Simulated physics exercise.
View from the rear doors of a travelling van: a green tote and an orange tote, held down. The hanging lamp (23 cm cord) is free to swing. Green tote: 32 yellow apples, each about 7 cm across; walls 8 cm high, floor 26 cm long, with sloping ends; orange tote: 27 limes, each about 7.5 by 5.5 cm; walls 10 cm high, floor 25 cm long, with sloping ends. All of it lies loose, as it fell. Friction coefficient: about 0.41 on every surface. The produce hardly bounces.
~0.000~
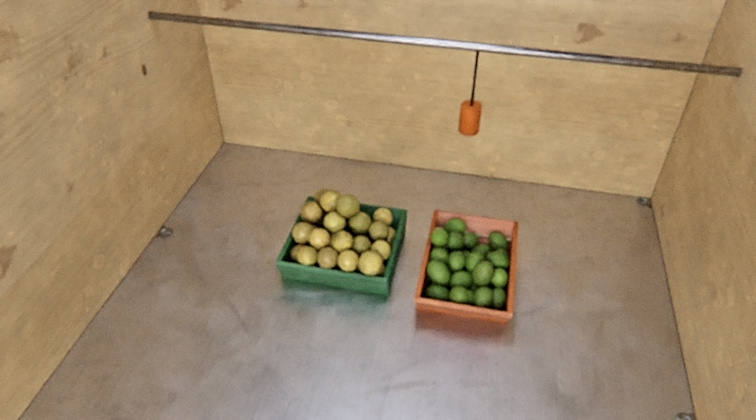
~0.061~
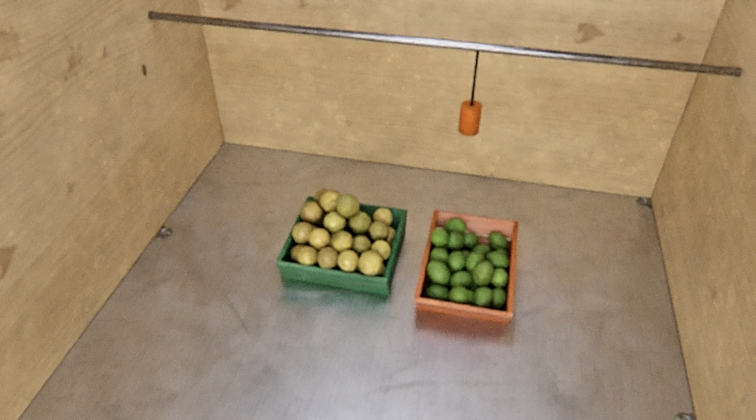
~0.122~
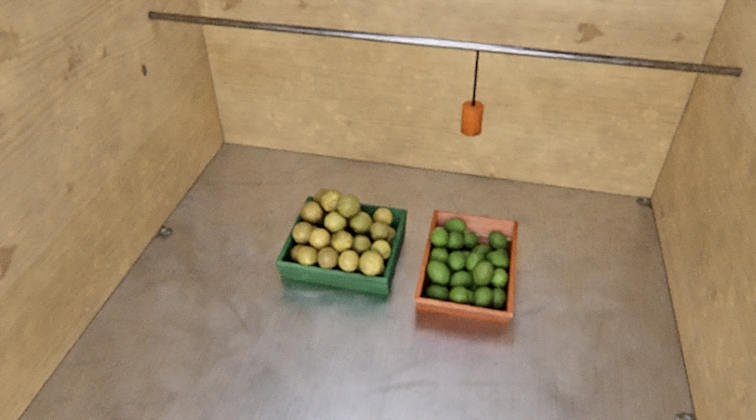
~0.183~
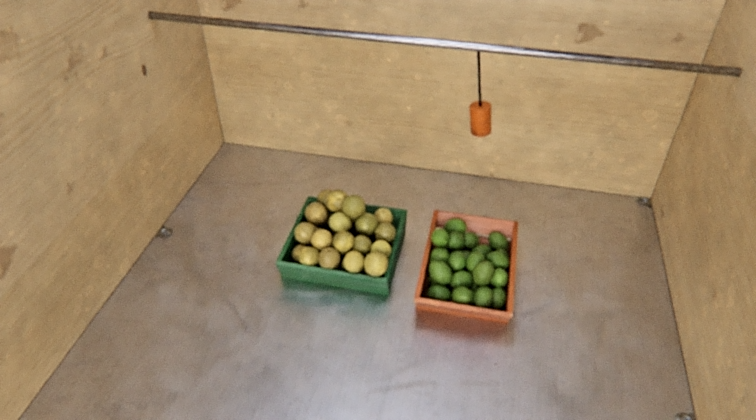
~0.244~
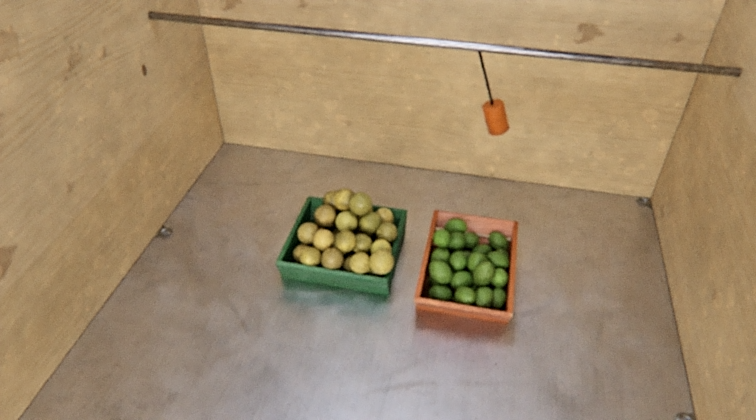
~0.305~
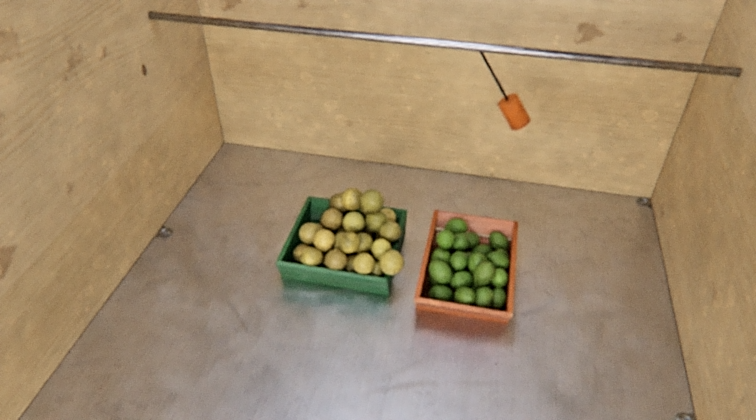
In a wooden-walled van, a green tote of yellow apples and an orange tote of green fruit sat still until the hanging orange lamp swung right and the yellow apples shifted right, bulging over the rim.
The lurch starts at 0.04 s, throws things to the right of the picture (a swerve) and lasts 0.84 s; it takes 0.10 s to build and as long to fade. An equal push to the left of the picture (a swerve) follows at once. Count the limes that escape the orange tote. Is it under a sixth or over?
Out of the orange tote go less than a sixth of the limes.
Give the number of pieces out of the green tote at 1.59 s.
About: Green tote 12.
After 0.63 s, green tote 25 in, 7 out and orange tote 27 in, 0 out.
After 1.03 s, green tote 23 in, 9 out and orange tote 27 in, 0 out.
After 1.59 s, green tote 21 in, 11 out and orange tote 27 in, 0 out.
When it is over (at 2.32 s), green tote 21 in, 11 out and orange tote 27 in, 0 out. Asked share, 0 of 27, 0 per cent.
